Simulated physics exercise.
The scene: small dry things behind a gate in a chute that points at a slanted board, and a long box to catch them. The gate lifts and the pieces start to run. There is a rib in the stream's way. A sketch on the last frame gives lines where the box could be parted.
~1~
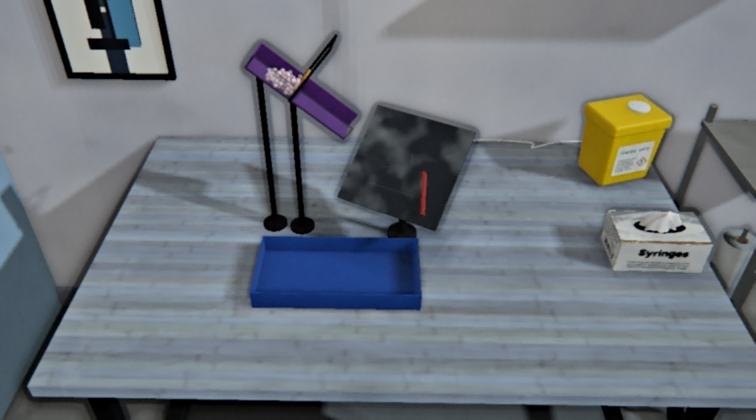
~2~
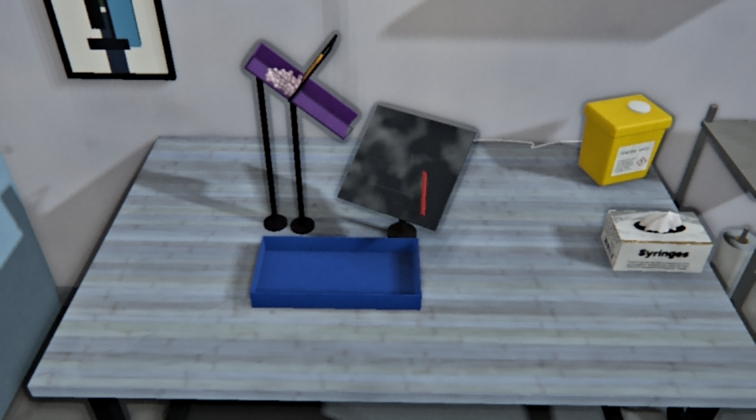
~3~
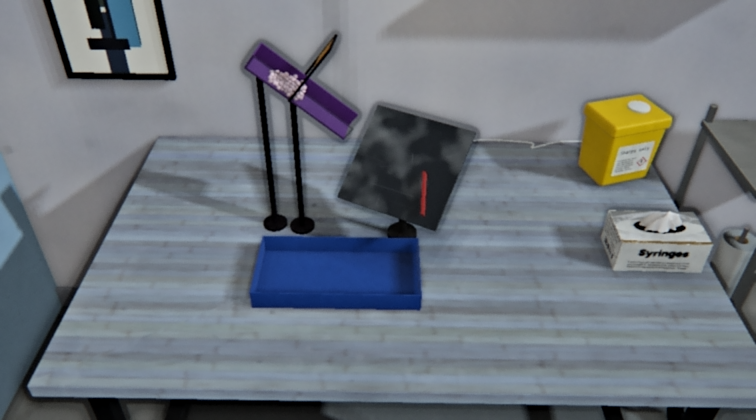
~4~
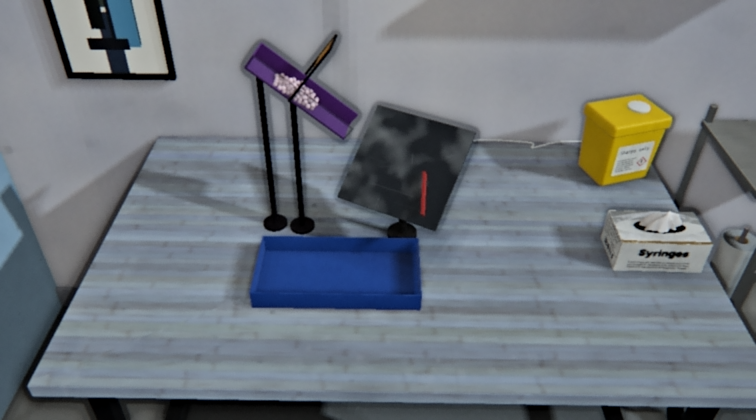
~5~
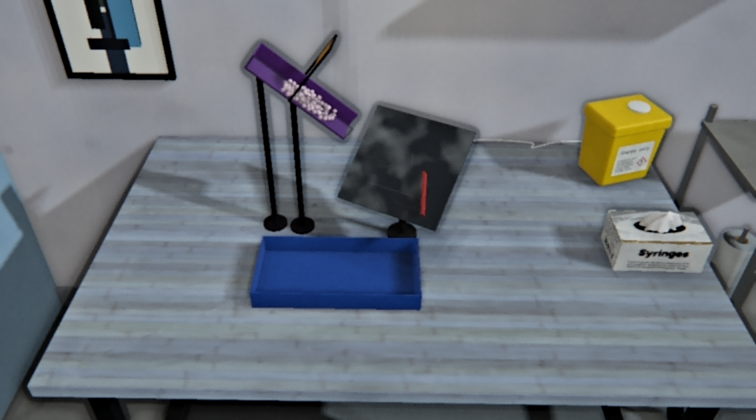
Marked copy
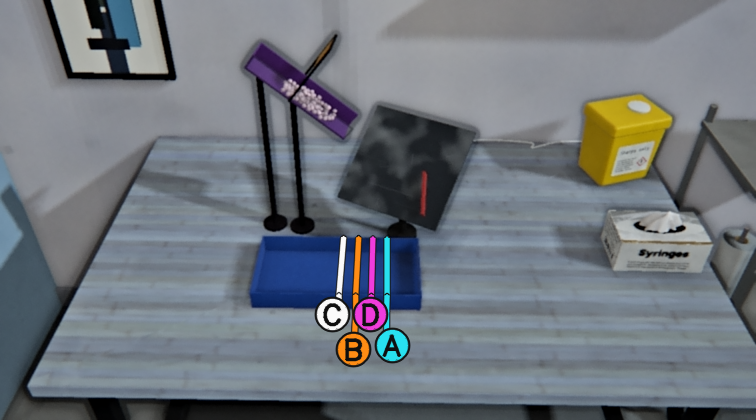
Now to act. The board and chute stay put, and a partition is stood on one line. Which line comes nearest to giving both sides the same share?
Best: A.
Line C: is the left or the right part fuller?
Right.
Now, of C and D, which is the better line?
That would be D.
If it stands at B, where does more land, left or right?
Right.
On the marked copy, line A crosses the front rim at (387, 295); line B crosses the front rim at (355, 294); line C crosses the front rim at (339, 294); line D crosses the front rim at (371, 295).
For line A, of what is caught, close to half on the left of the divider, close to half on the right.
For line B, of what is caught, close to a quarter on the left of the divider, the bulk on the right.
For line C, of what is caught, a small share on the left of the divider, all but a few on the right.
For line D, of what is caught, close to a third on the left of the divider, close to two thirds on the right.
